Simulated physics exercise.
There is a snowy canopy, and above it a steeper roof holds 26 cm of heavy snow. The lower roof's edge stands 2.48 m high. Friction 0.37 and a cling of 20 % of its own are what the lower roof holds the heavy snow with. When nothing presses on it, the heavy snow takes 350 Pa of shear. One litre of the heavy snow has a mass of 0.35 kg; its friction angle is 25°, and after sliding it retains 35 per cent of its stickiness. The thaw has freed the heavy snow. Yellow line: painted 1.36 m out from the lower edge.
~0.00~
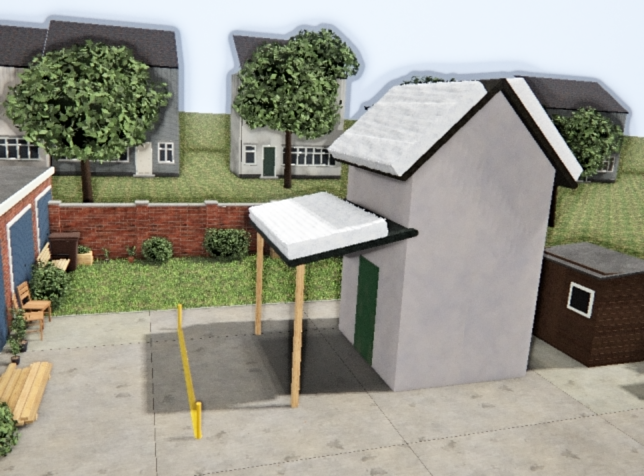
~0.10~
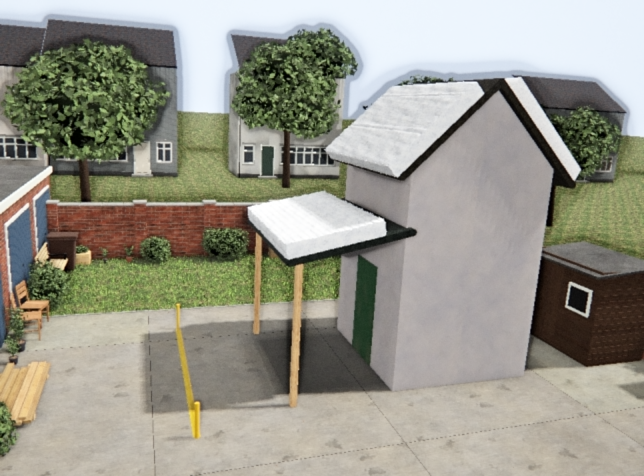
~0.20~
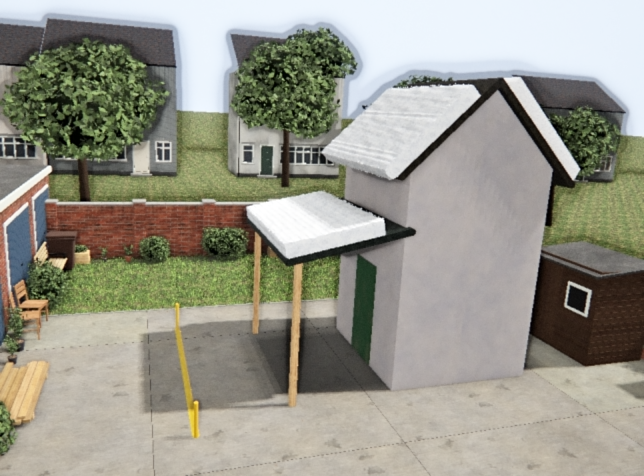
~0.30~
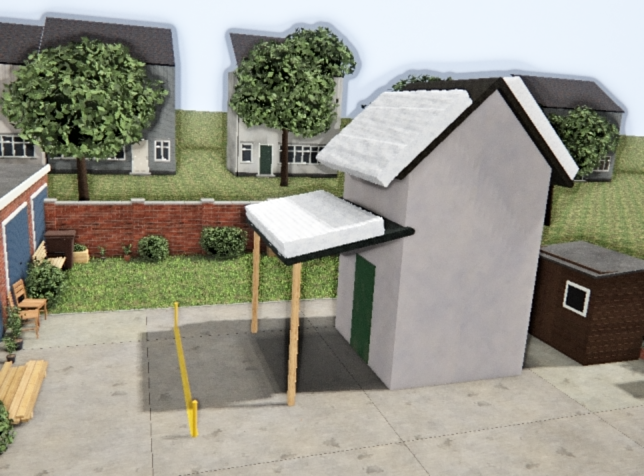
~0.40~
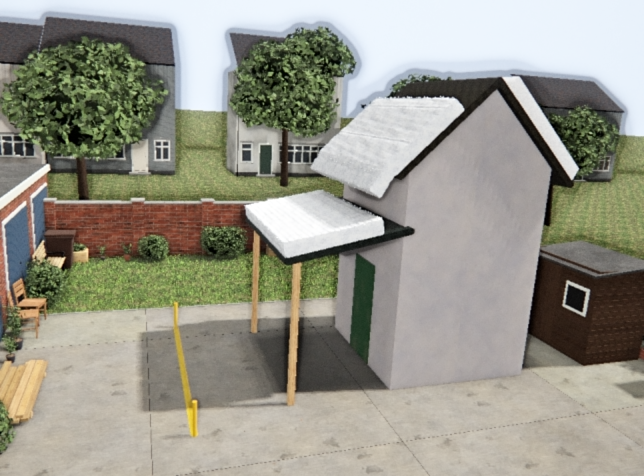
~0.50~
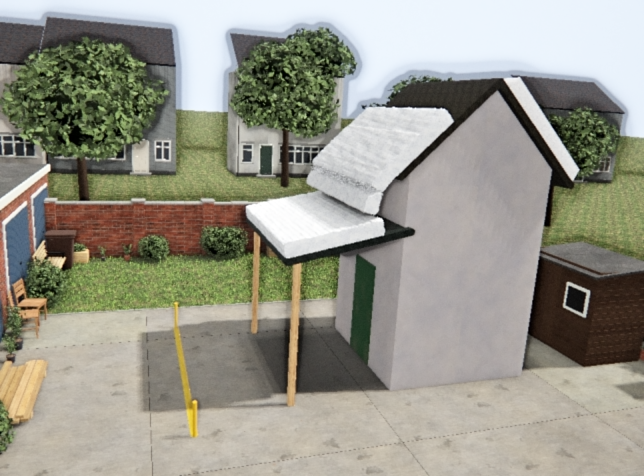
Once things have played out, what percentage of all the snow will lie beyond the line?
About 29 %.
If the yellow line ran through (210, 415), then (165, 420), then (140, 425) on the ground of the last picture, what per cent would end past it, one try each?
Respectively about 35 in a hundred, 20 in a hundred and 12 in a hundred.
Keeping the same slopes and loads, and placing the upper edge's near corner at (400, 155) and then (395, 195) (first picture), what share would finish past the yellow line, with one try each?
First try 40 %, second try 14 %.
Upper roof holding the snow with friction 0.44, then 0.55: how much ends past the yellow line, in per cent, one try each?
20 %, then 14 %.
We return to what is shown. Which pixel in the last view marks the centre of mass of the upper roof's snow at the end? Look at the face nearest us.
It sits close to (245, 333) in the last view.
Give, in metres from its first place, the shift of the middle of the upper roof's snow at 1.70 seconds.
I'd reckon close to 3.4 m.
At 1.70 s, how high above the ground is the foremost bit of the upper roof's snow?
Measured height: Approx. 0.2 m.
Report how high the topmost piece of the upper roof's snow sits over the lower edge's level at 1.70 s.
I'd estimate around 0.6 m up from the lower edge.
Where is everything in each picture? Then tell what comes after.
Front end of the heavy snow at (400, 171), in the first frame.
Front end of the heavy snow at (397, 170), its middle shifted 2.9 cm, 1 % of it past the upper edge, in one piece, in the second frame.
Front end of the heavy snow at (394, 162), its middle shifted 11 cm, 6 % of it past the upper edge, in one piece, in the third frame.
Front end of the heavy snow at (386, 171), its middle shifted 25 cm, 13 % of it past the upper edge, in one piece, in the fourth frame.
Front end of the heavy snow at (379, 178), its middle shifted 44 cm, 23 % of it past the upper edge, cracking, in the fifth frame.
Front end of the heavy snow at (369, 197), its middle shifted 69 cm, 37 % of it past the upper edge, cracking, in the sixth frame.
By 1.05 s, none is below the lower edge and 0 % is past the line.
By 1.70 s, 47 % is below the lower edge and 8 % is past the line.
By 2.35 s, 58 % is below the lower edge and 29 % is past the line.
By 3.00 s, 58 % is below the lower edge and 29 % is past the line.
By 3.50 s, at the end, 58 % is below the lower edge and 29 % is past the line.
